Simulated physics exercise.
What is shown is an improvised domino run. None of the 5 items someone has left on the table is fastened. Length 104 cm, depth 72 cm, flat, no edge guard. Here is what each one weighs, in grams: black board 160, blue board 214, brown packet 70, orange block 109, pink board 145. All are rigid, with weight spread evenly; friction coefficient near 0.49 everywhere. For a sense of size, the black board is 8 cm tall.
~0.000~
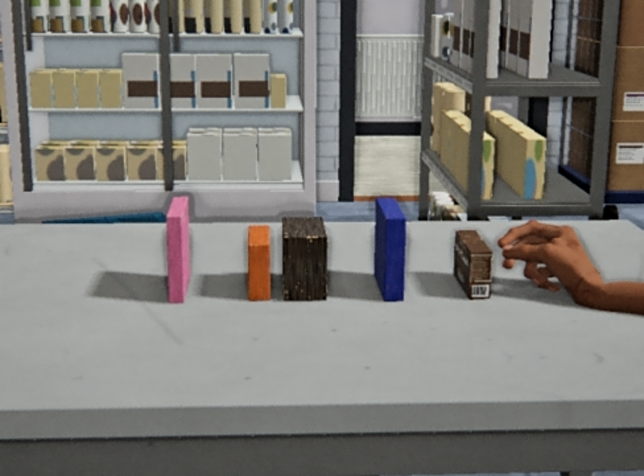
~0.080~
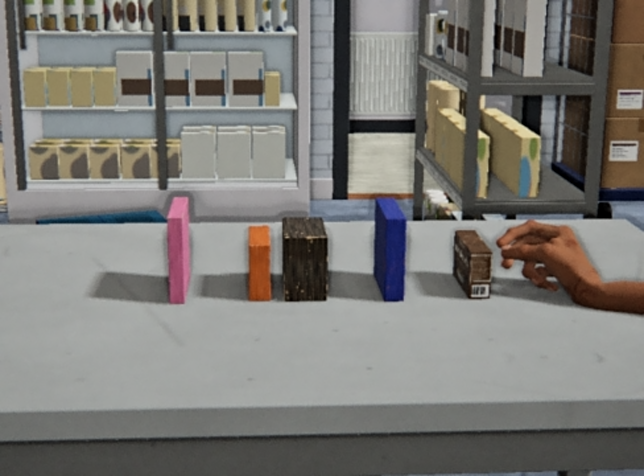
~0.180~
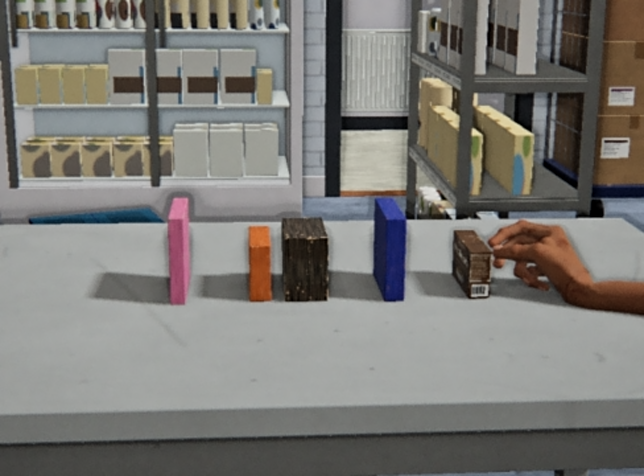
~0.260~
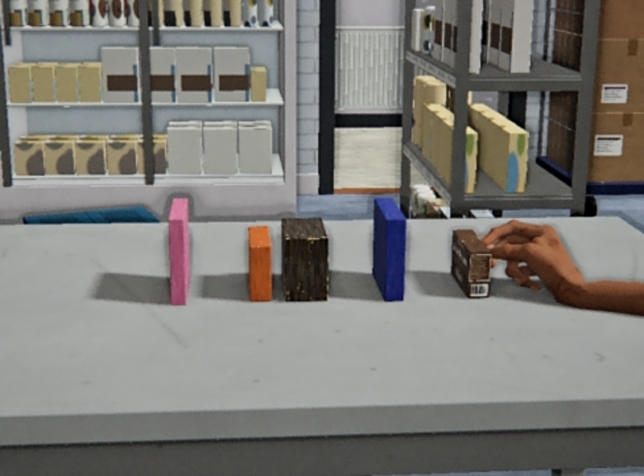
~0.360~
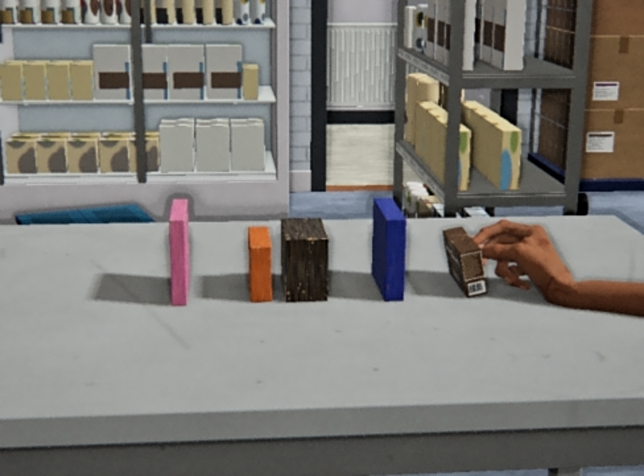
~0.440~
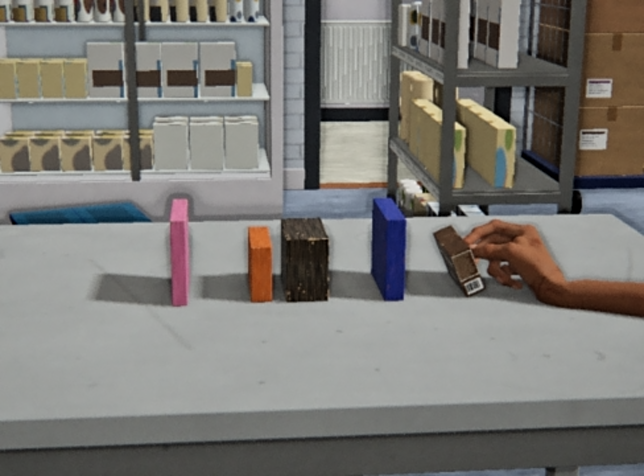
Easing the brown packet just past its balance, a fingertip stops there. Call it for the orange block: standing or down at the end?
Standing.
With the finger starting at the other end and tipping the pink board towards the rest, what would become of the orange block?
As for the orange block, it remains erect.
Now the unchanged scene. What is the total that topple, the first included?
Total: 1.
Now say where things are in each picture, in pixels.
In the first frame, orange block (259, 262); black board (303, 258).
In the second frame, black board (304, 259); blue board (389, 249).
In the third frame, black board (304, 259); blue board (389, 249).
In the fourth frame, black board (304, 259); blue board (388, 249).
In the fifth frame, brown packet 12° over; black board (304, 259); blue board (388, 249).
In the sixth frame, brown packet 23° over; orange block (260, 264); black board (304, 259).
After 0.54 s, brown packet 43° over.
After 0.64 s, brown packet 90° over.
After 1.04 s, orange block resting near (260, 264).
At rest (1.6 s), all 3 in place, give or take 5 cm. Seen from the same camera at the end, orange block near (260, 264).
